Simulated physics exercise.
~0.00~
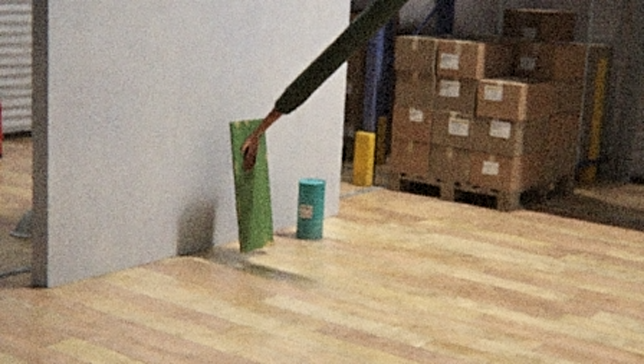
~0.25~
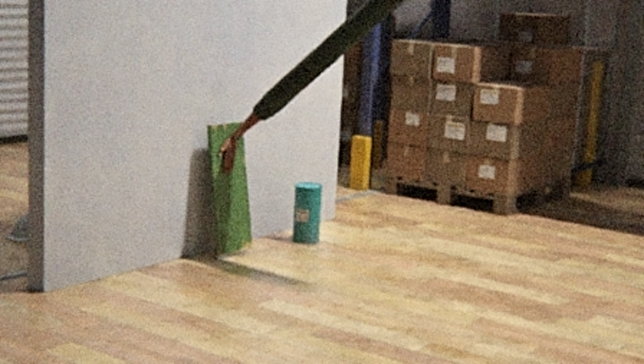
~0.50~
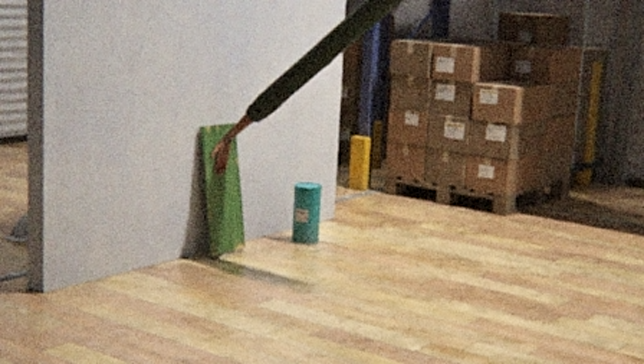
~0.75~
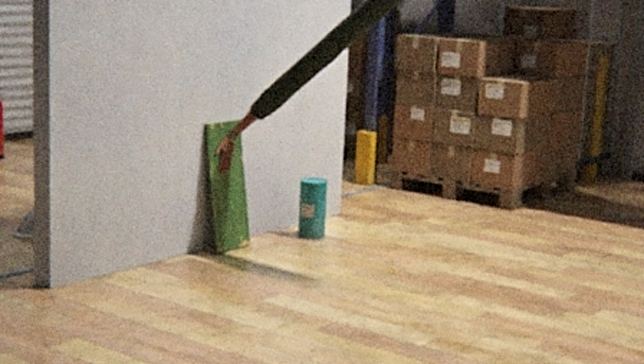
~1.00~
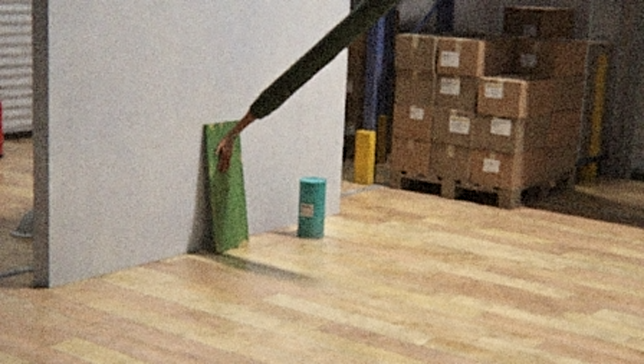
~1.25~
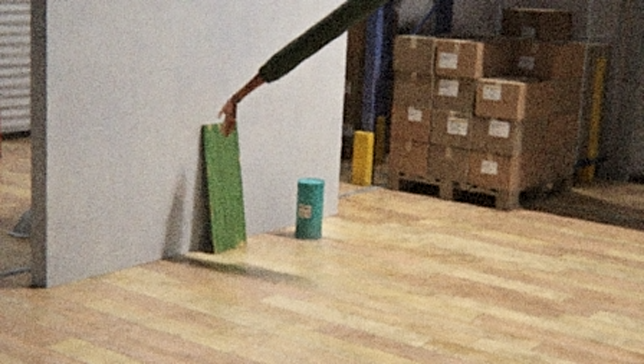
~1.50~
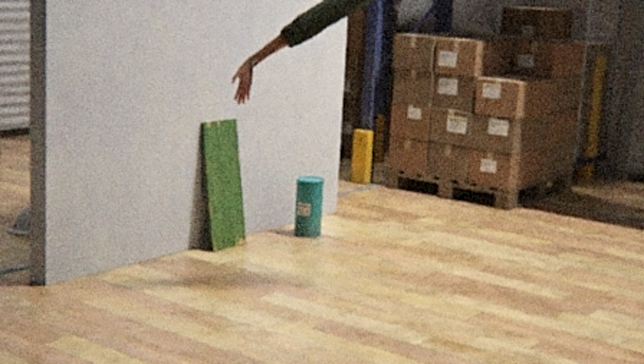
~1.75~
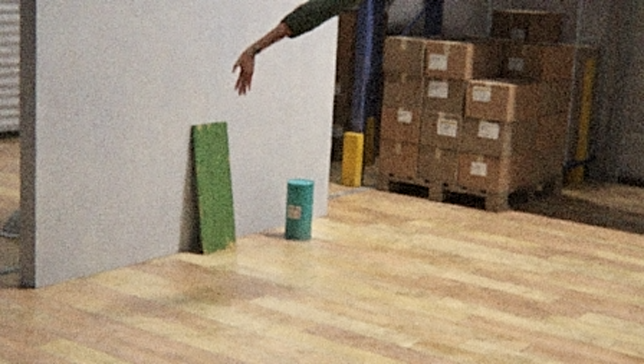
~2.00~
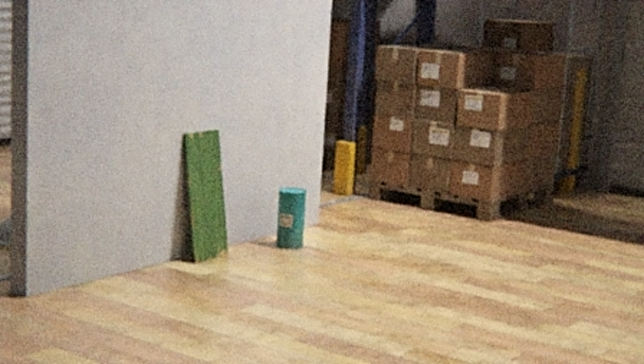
A green board being propped against a grey wall by a hand, then staying leaning beside a turquoise canister once released.
